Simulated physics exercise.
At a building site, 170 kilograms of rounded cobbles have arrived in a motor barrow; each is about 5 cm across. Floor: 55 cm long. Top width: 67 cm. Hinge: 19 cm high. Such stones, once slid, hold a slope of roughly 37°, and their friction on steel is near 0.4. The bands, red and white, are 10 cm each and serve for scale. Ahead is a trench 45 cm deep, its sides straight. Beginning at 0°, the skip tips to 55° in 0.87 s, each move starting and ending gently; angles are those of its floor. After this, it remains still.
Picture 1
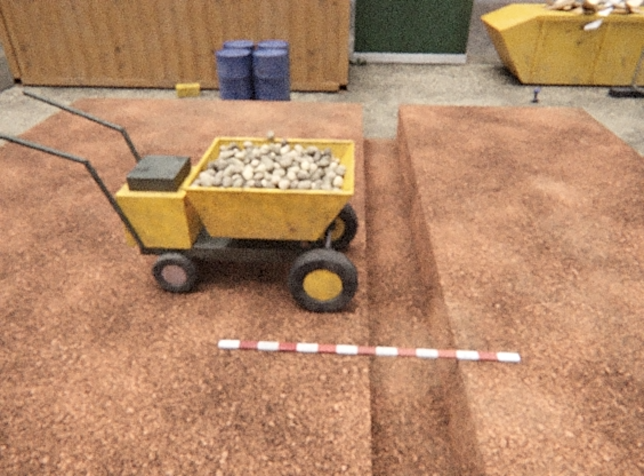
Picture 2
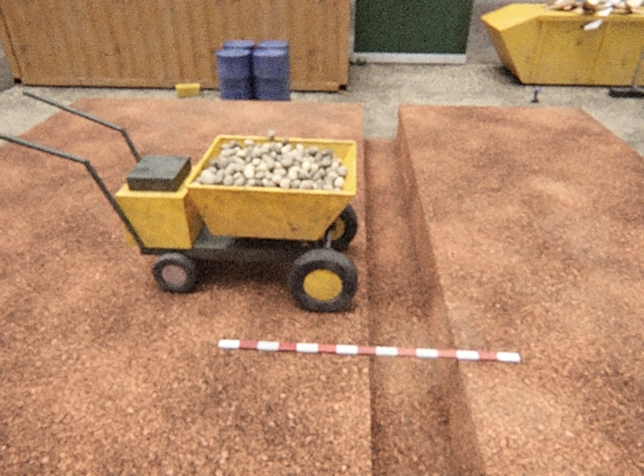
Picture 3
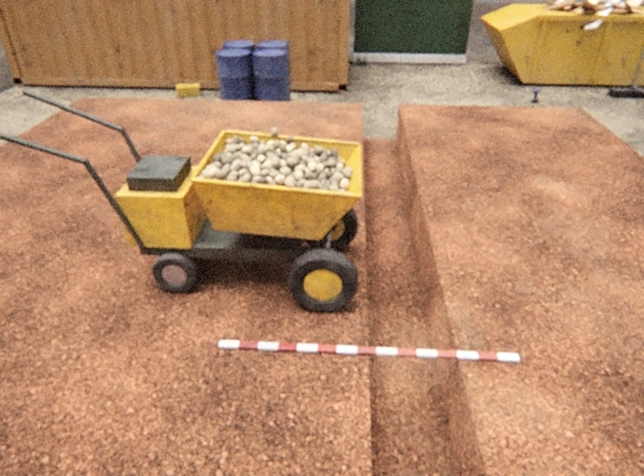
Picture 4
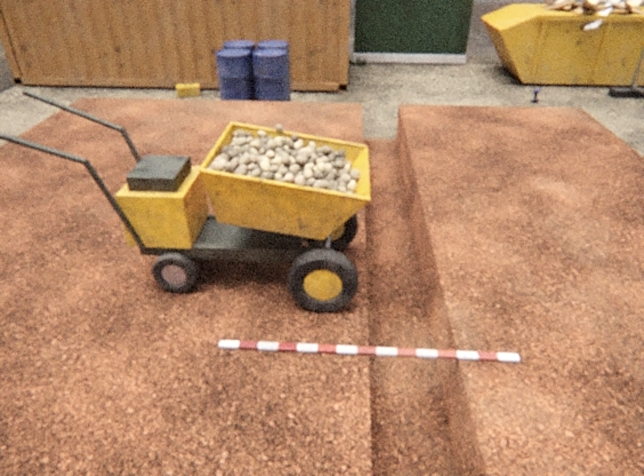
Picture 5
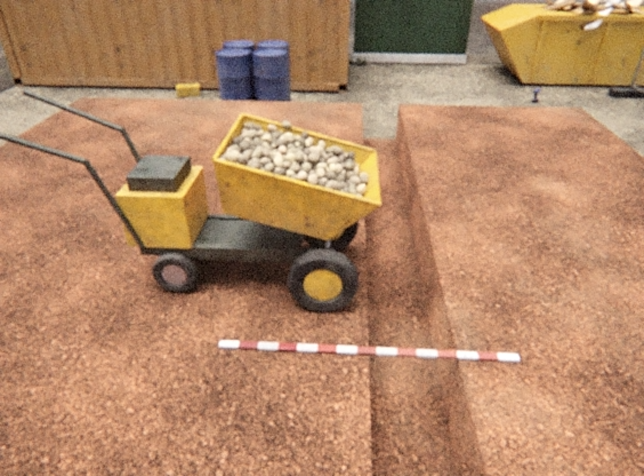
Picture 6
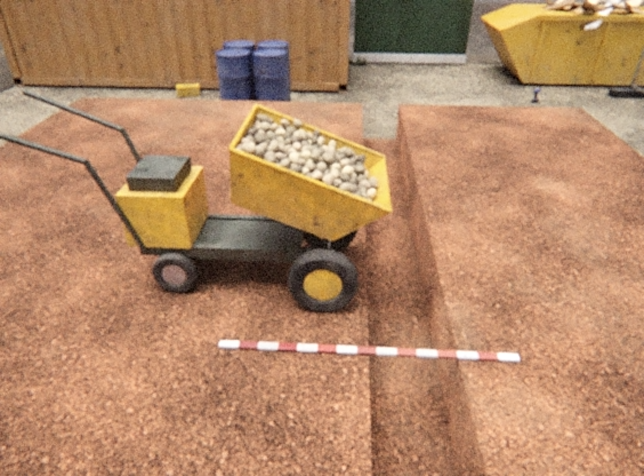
Yellow skip of rounded stones on a small wheeled dumper tilting gradually down to the right beside a straight-sided trench.
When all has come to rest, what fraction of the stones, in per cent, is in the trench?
At the end about 15 per cent of the stones are there.
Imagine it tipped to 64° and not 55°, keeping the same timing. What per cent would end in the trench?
Trench share: Approx. 30%.
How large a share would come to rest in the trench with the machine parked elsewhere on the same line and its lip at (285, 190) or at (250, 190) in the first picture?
40 and 35 %.
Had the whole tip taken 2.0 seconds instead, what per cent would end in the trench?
It would come to roughly 20 per cent.
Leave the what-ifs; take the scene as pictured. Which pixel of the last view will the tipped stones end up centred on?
Their middle lands near (464, 280).
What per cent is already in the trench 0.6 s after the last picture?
Around 10 per cent of it.
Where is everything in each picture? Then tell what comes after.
Lip at (352, 194), floor tilted 0°, highest stones at (270, 153), in the first picture.
The skip is at 1°, its lip at (354, 194); the top of the load is at (263, 152), in the second picture.
Lip at (360, 196), floor tilted 4°, highest stones at (268, 149), in the third picture.
Lip at (369, 200), floor tilted 9°, highest stones at (262, 143), in the fourth picture.
The skip is at 15°, its lip at (380, 205); the top of the load is at (263, 135), in the fifth picture.
The skip is at 21°, its lip at (391, 211); the top of the load is at (263, 129), in the sixth picture.
Then, 0.3 s after the last picture the floor is at 46°, 100 % in the skip; the foremost stones are at (405, 208).
Then, 0.6 s after the last picture the floor is at 55°, 88 % in the skip, 8 % in the trench, 4 % past the trench; the foremost stones are at (473, 267).
Then, 1.0 s after the last picture the floor is at 55°, 66 % in the skip, 7 % in the trench, 27 % past the trench; the foremost stones are at (545, 278).
Then, 2.9 s after the last picture the floor is at 55°, 57 % in the skip, 15 % in the trench, 27 % past the trench; the foremost stones are past the picture's edge.
